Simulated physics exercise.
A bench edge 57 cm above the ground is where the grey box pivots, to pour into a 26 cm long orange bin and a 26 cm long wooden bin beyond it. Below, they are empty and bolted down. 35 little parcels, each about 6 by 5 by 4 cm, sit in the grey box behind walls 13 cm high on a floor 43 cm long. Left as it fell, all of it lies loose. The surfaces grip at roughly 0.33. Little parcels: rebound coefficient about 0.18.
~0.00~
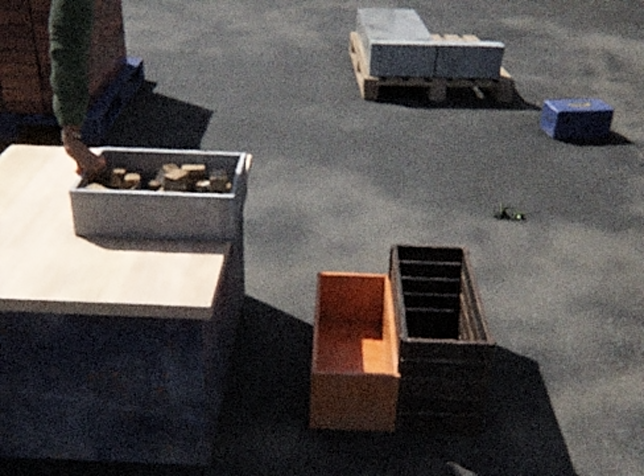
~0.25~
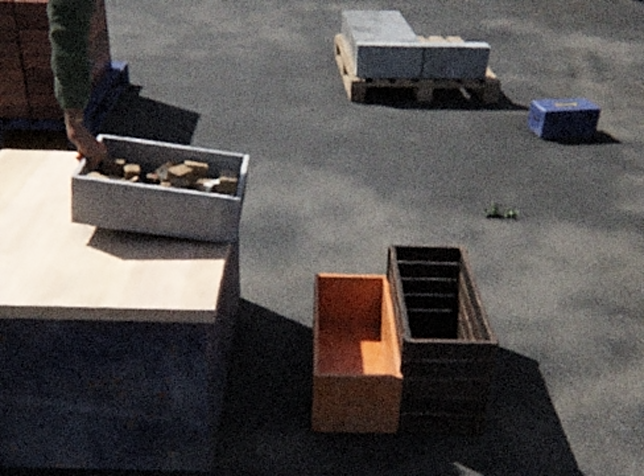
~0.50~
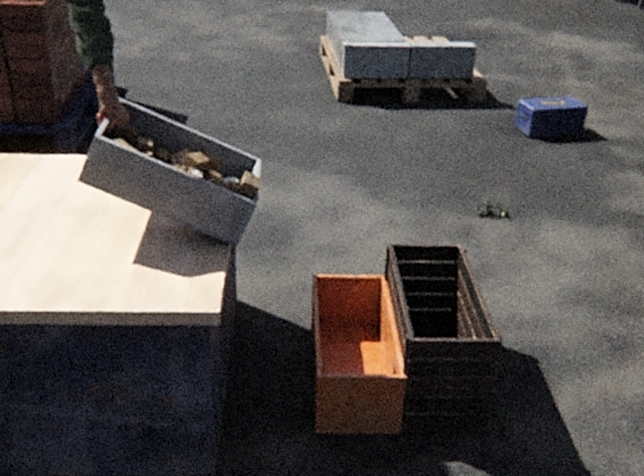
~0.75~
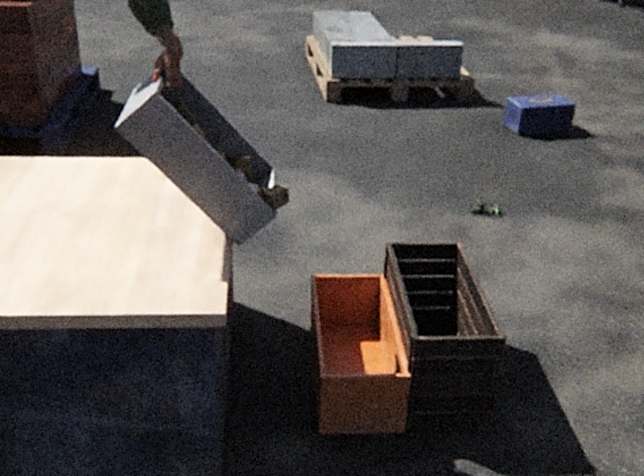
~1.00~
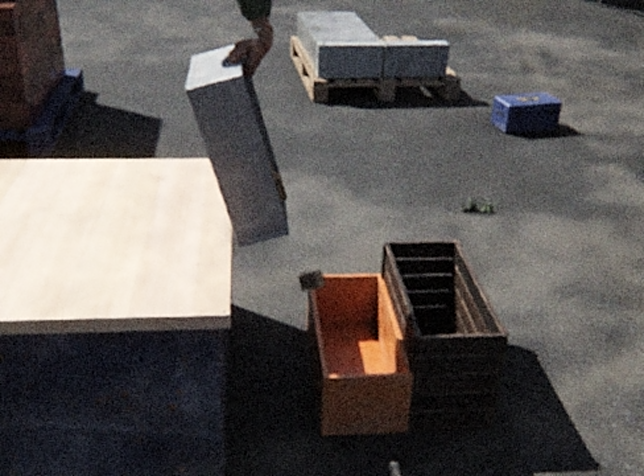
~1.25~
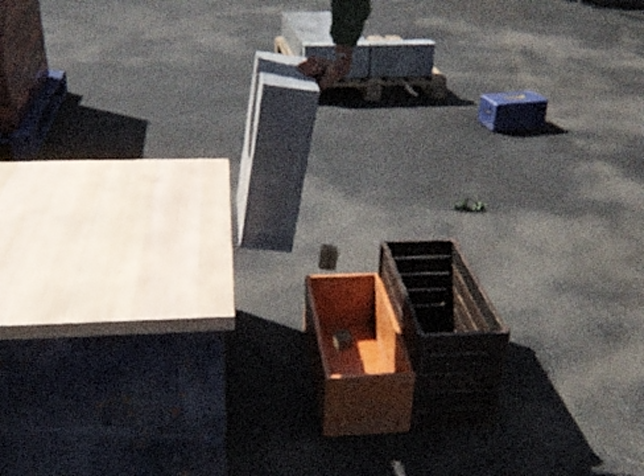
At first, a hand holds the left end of a grey box of little parcels, level on a bench. The hand lifts that end, tilting the box steeply to the right until it stands past upright. A parcel or two drops out near the orange bin, which sits beside a dark wooden one.
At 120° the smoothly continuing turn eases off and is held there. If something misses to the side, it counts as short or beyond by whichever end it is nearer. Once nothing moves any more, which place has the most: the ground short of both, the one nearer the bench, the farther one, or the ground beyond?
Nearer.
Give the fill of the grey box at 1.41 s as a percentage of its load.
Still in there: Some 95 per cent.
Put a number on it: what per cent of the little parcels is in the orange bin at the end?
90 %.
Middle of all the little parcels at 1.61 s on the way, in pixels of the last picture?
The middle of the load sits near (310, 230).
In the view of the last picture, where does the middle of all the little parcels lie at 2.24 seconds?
About (358, 361).
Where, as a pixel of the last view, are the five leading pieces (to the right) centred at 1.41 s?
The leading five average out near (329, 240).
After 1.41 s, tilt 110°; 33 still in the grey box and 2 in the orange bin.
After 1.61 s, tilt 119°; 14 still in the grey box, 2 in the orange bin and 19 in the air.
After 1.88 s, tilt 120°; 1 still in the grey box, 23 in the orange bin, 2 on the ground short of the orange bin and 9 in the air.
When it is over (at 2.24 s), 31 in the orange bin and 4 on the ground short of the orange bin.
